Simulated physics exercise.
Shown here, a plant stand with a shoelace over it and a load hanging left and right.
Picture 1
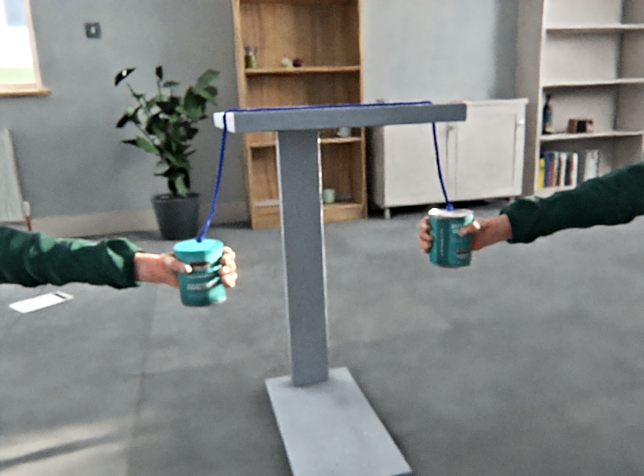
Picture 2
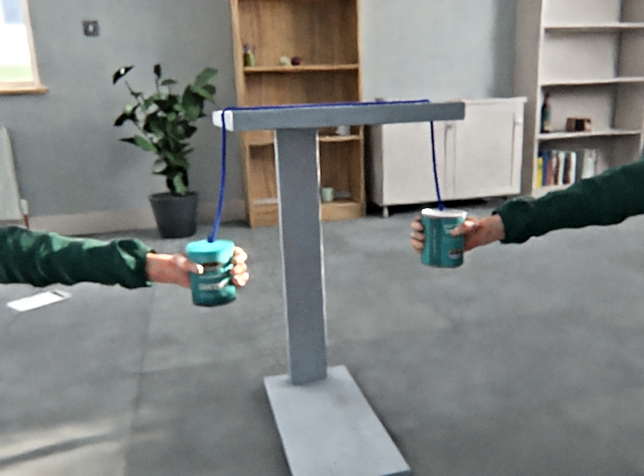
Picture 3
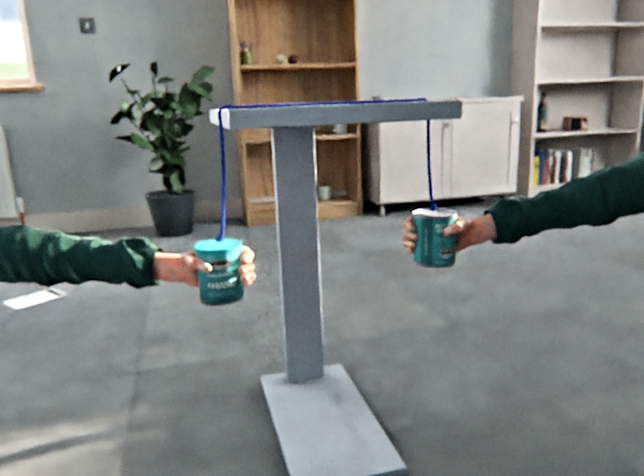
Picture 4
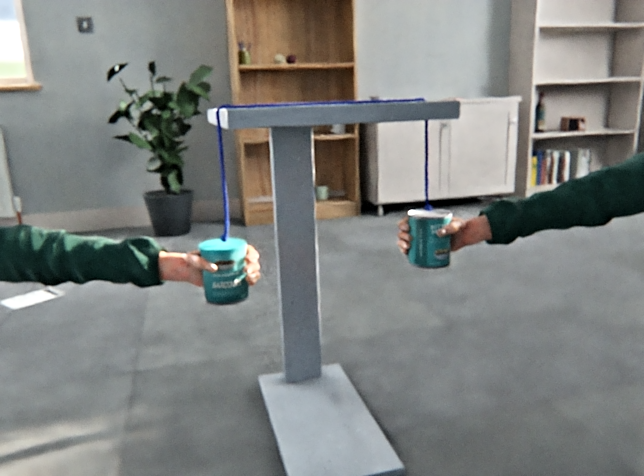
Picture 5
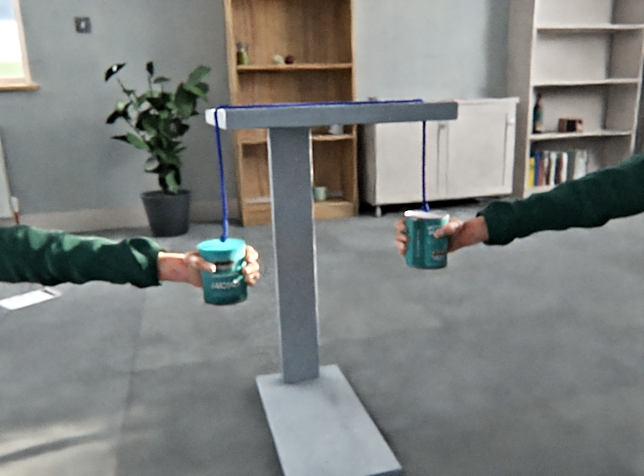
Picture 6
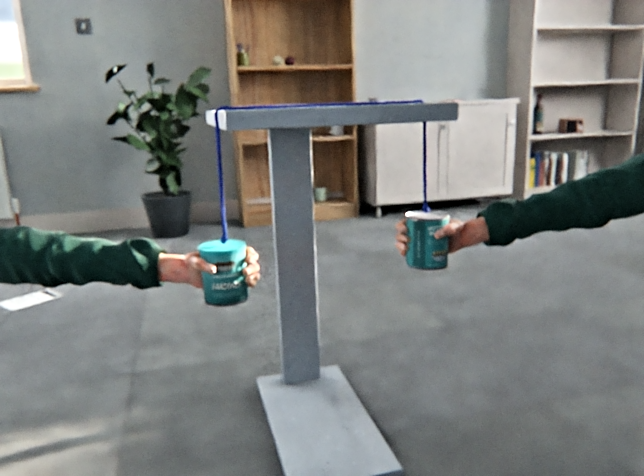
The clip opens on two green-sleeved arms holding teal tins at either side of a grey stand, with a blue cord running over its top. The left hand moves its tin slightly right, while the right hand shifts its tin slightly left. Both tins then stay nearly still, still held.
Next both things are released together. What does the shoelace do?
The shoelace keeps its balance.
Then, 0.22 s on from there, left tin still level near (227, 274); right tin still level near (425, 241).
Then, 0.70 s on from there, left tin still level near (233, 273); right tin still level near (421, 242).
Then, 1.38 s on from there, left tin still level near (231, 273); right tin still level near (422, 242).
In the end, left tin still level near (230, 273); right tin still level near (425, 242). The shoelace stays as it is.
